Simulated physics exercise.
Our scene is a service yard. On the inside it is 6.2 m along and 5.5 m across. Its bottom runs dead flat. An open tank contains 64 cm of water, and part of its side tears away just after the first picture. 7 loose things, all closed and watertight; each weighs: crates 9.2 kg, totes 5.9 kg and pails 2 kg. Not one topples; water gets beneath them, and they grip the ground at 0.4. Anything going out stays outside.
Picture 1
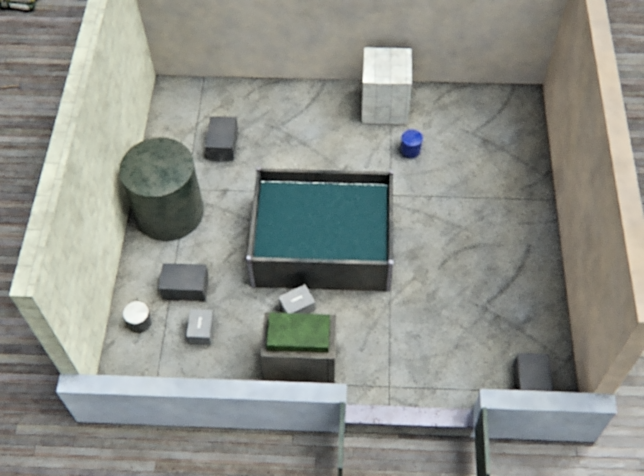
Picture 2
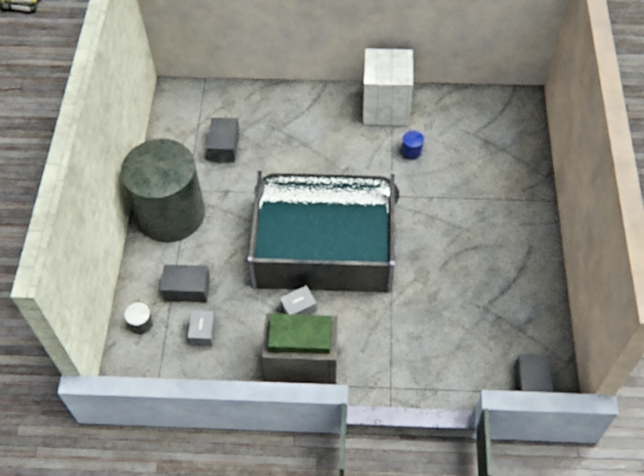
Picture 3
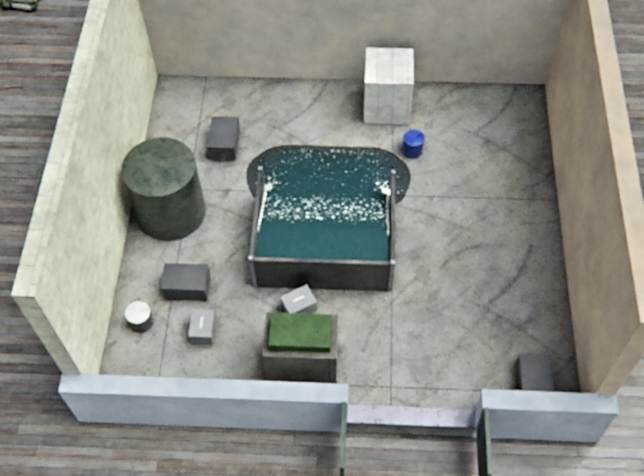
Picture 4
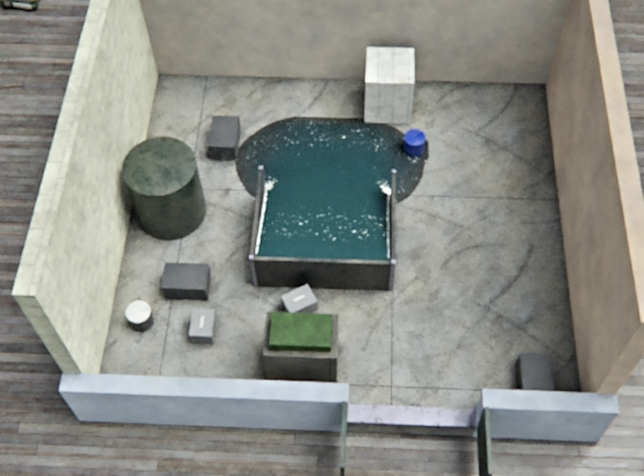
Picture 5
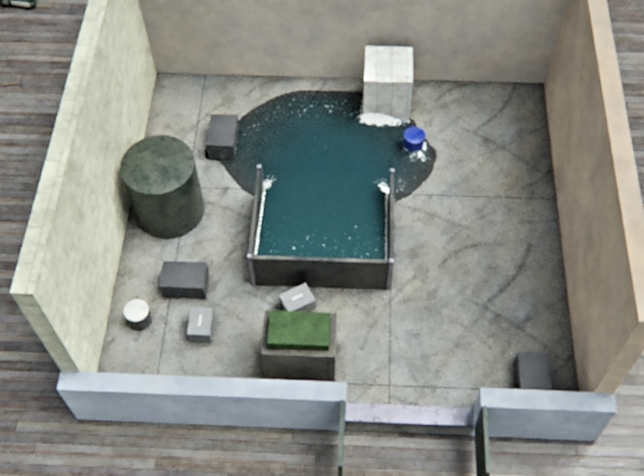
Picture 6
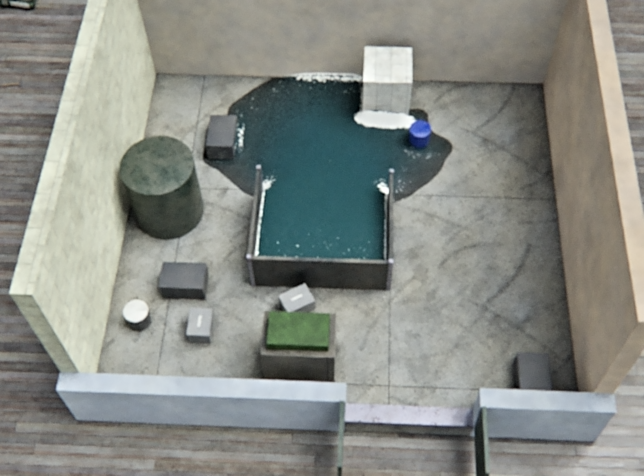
In this clip, dark water in an open rectangular tank pours out through its far side and spreads across the walled yard's floor toward the back wall, foaming around a pale block and nudging a blue pail slightly rightward.
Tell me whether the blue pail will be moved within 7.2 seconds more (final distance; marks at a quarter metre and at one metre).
The blue pail goes a long way.
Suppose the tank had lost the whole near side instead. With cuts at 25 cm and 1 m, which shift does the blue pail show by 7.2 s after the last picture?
The blue pail remains where it was.
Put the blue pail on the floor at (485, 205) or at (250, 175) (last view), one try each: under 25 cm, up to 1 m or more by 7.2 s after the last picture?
One after the other: It is taken far off, and then it is taken far off.
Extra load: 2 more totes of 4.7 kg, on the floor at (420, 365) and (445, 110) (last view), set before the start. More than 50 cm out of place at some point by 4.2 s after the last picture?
So it goes behind the line, then across the line.
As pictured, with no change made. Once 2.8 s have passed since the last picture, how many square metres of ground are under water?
Somewhere about 19 m2, give or take.
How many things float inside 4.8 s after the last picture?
Tally: 2 of them.
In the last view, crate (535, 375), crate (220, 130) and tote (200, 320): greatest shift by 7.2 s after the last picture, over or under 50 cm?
The first topped the threshold, the second topped the threshold, and the third never reached the threshold.
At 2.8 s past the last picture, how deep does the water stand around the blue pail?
Close to 12 centimetres.
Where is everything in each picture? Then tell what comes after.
The blue pail at (412, 138) rests on the ground; water covers 2.4 m2; 0 of 7 have shifted, in the first frame.
The blue pail at (413, 139) rests on the ground; water covers 3.4 m2; 0 of 7 have shifted, in the second frame.
The blue pail at (414, 138) rests on the ground; 4.6 m2 under water; 0 of 7 have shifted, in the third frame.
The blue pail at (415, 137), on the bottom; water covers 6.1 m2; 0 of 7 have shifted, in the fourth frame.
The blue pail at (415, 135) rests on the ground, 3 cm from its start; water covers 7.4 m2; 0 of 7 have shifted, in the fifth frame.
The blue pail at (420, 129) rests on the ground, 19 cm from its start; 8.6 m2 under water; 1 of 7 have shifted, in the sixth frame.
Then, 0.9 s after the last picture the blue pail is near (504, 82), 1.8 m from its start, afloat; 0 of 7 are out; 1 afloat.
Then, 2.8 s after the last picture the blue pail is near (521, 123), 1.6 m from its start, afloat; 0 of 7 are out; 2 afloat.
Then, 4.8 s after the last picture the blue pail is near (513, 261), 2.5 m from its start, afloat; 0 of 7 are out; 2 afloat.
Then, 7.2 s after the last picture the blue pail is near (435, 329), 3.2 m from its start, afloat; 0 of 7 are out; 3 afloat.
